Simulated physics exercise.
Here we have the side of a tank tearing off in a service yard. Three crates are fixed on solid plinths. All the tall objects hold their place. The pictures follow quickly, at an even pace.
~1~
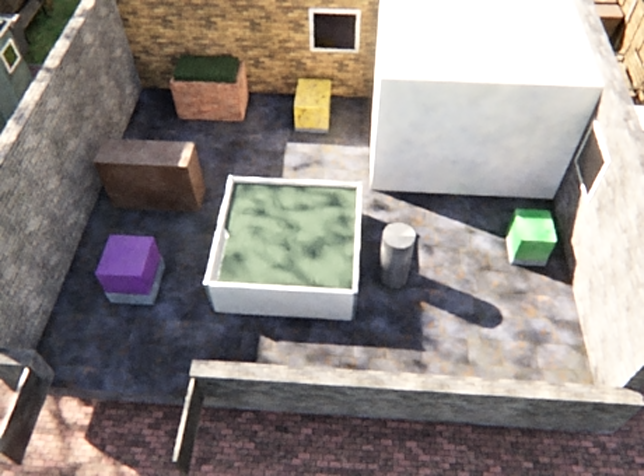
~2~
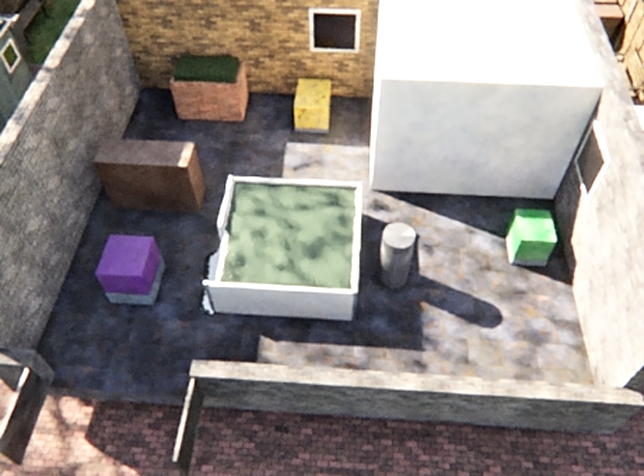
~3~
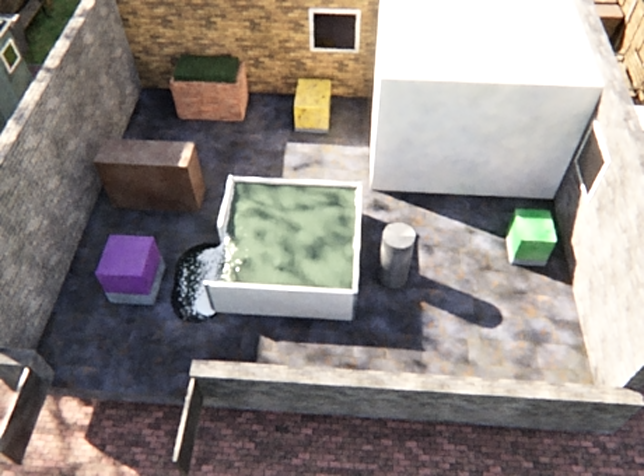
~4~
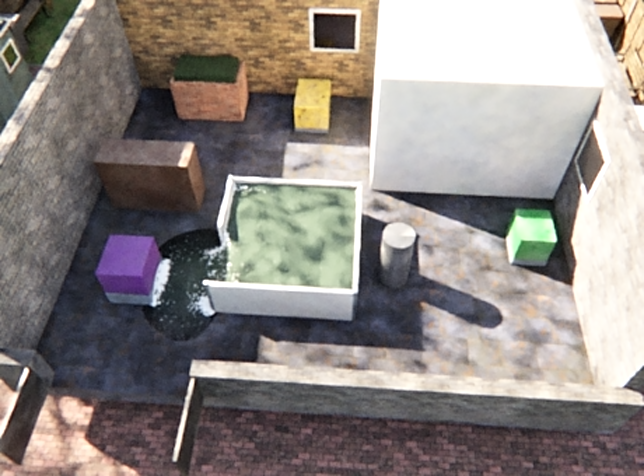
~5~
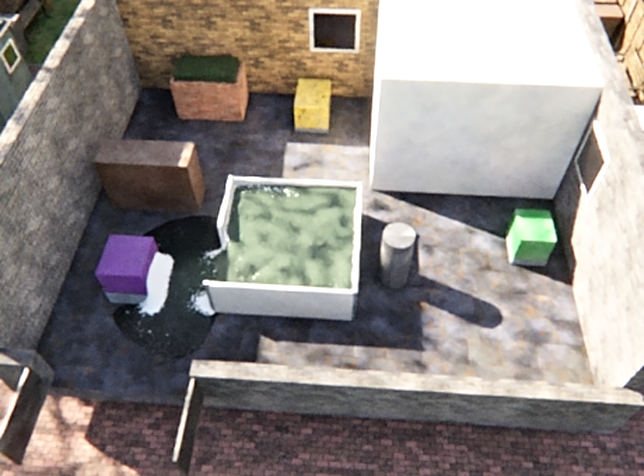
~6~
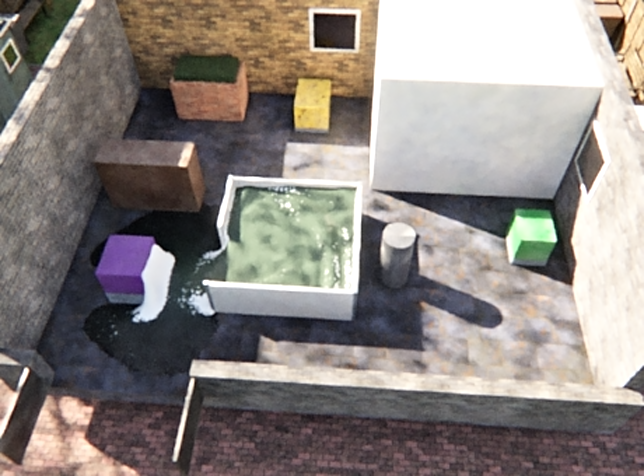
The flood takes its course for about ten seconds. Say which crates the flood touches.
In the end: The yellow crate stays dry; the green crate stays dry; the purple crate gets wet.
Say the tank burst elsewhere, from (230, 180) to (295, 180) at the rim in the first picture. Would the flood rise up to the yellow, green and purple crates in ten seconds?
The yellow crate gets wet, the green crate stays dry, the purple crate keeps dry.
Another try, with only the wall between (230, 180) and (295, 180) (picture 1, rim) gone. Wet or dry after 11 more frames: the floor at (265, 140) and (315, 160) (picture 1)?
In that order: Flooded, flooded.
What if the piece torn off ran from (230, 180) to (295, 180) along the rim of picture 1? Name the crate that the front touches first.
It is the crate marked yellow.
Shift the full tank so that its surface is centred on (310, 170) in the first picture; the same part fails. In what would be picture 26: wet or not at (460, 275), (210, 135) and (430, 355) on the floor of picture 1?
In that order: Dry, wet, no water.
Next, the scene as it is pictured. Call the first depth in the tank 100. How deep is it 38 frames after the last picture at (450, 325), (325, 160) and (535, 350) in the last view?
In that order: 0, 2 and 0 per cent.
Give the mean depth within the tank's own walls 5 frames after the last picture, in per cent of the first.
About 72 per cent.
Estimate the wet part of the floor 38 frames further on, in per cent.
I make it 40 per cent.
A moment on, water covers 15 % of the floor; the yellow crate not reached, the green crate not reached, the purple crate water round its plinth.
Next, water covers 25 % of the floor; the yellow crate not reached, the green crate not reached, the purple crate water round its plinth.
Then, water covers 35 % of the floor; the yellow crate not reached, the green crate not reached, the purple crate water round its plinth.
Later, water covers 40 % of the floor; the yellow crate water round its plinth, the green crate not reached, the purple crate water round its plinth.
In the end, water covers 55 % of the floor; the yellow crate stayed above the water, the green crate stayed above the water, the purple crate was topped.
